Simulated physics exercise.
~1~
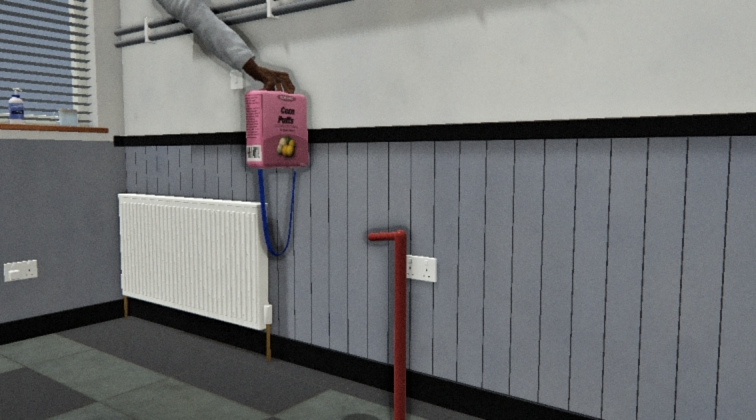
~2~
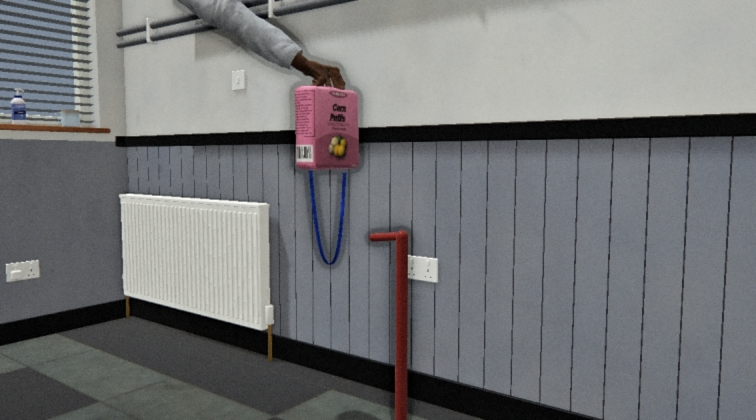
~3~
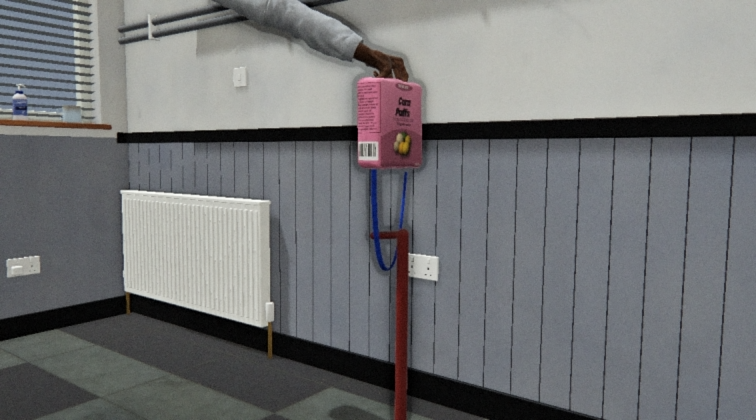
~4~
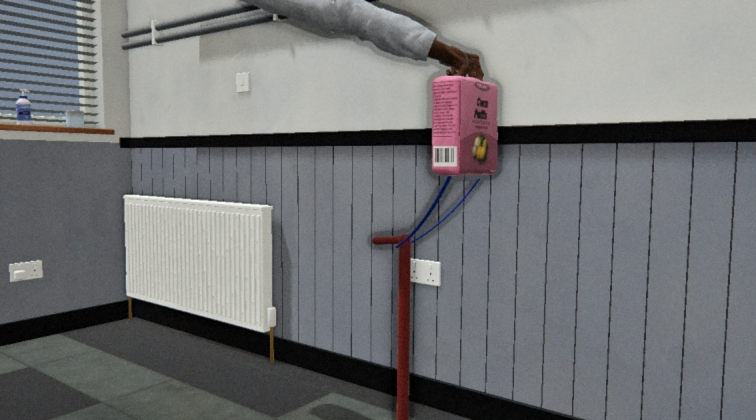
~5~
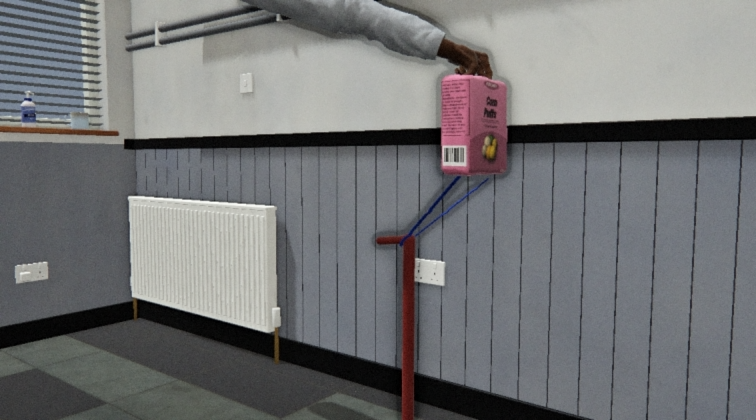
Beside a panelled wall, a hand carrying a pink bag rightward over a red post, its blue loop snagging and pulling tight.
